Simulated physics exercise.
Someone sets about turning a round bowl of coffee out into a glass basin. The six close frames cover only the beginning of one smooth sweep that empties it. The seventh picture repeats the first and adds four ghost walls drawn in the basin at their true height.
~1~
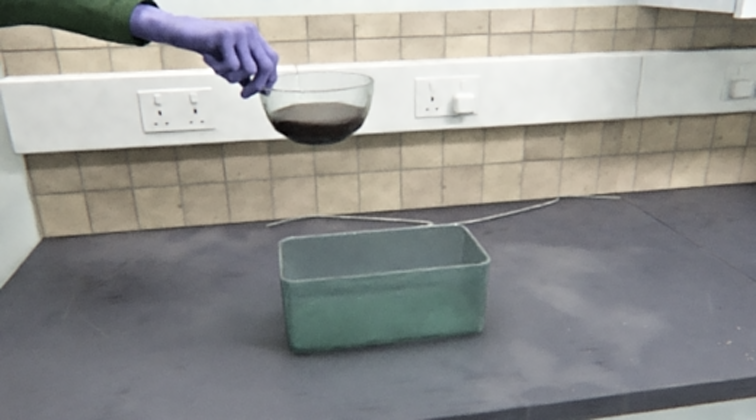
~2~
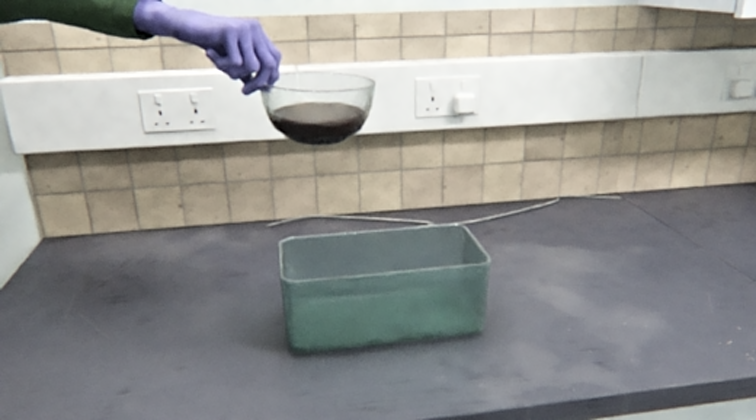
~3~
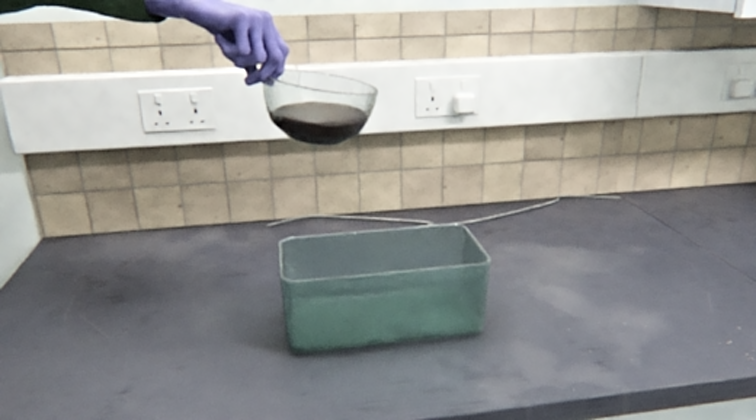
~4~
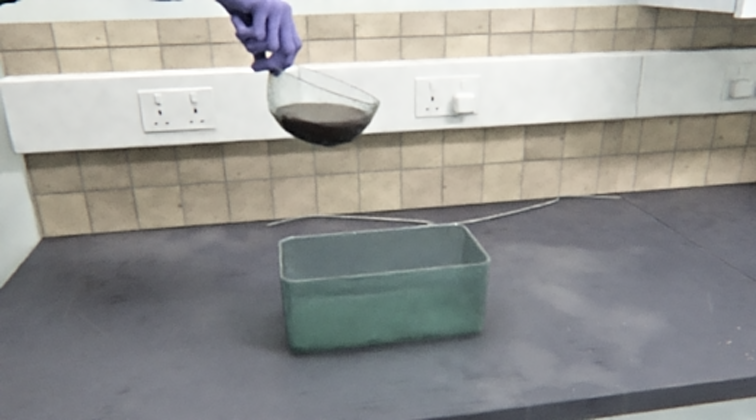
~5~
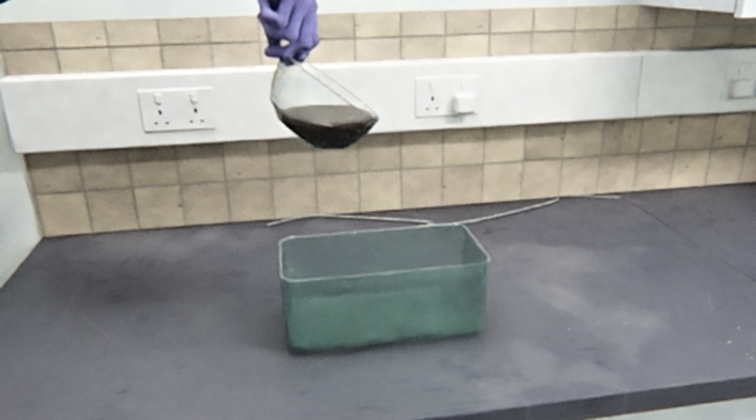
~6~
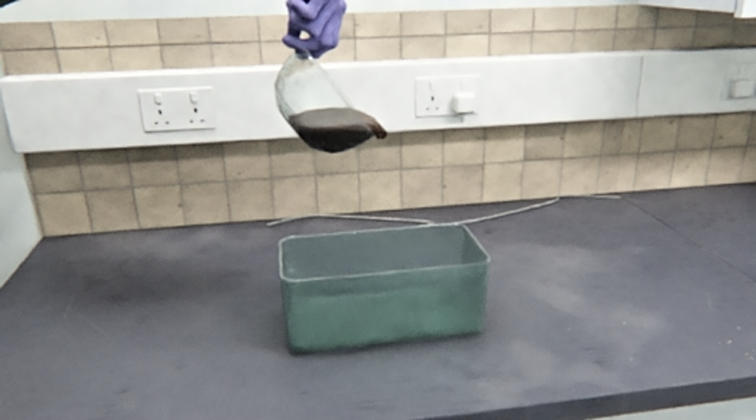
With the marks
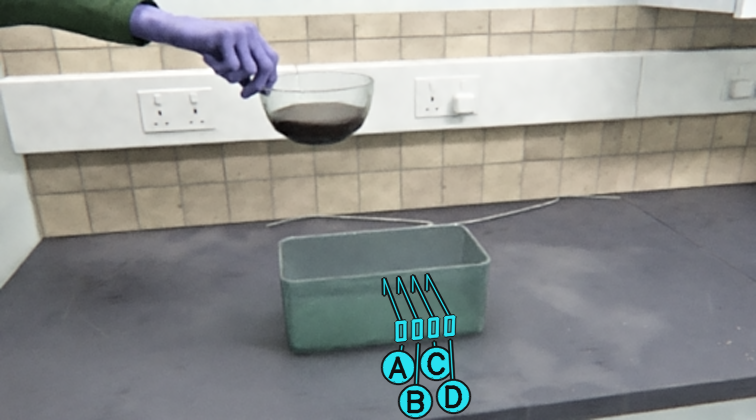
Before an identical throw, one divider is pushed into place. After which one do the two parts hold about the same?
The best slot is B.
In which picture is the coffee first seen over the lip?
Picture 6.
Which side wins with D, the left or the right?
The left side.
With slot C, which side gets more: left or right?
More ends on the left.
On the marked copy, A at (401, 345); B at (418, 344); C at (434, 342); D at (450, 340).
Choosing A, about 15 % ends left of the wall and 83 % right of it; 3 % is lost outside.
Choosing B, about 43 % ends left of the wall and 55 % right of it.
Choosing C, about 77 % ends left of the wall and 20 % right of it; 3 % is lost outside.
Choosing D, about 88 % ends left of the wall and 9 % right of it; 3 % is lost outside.
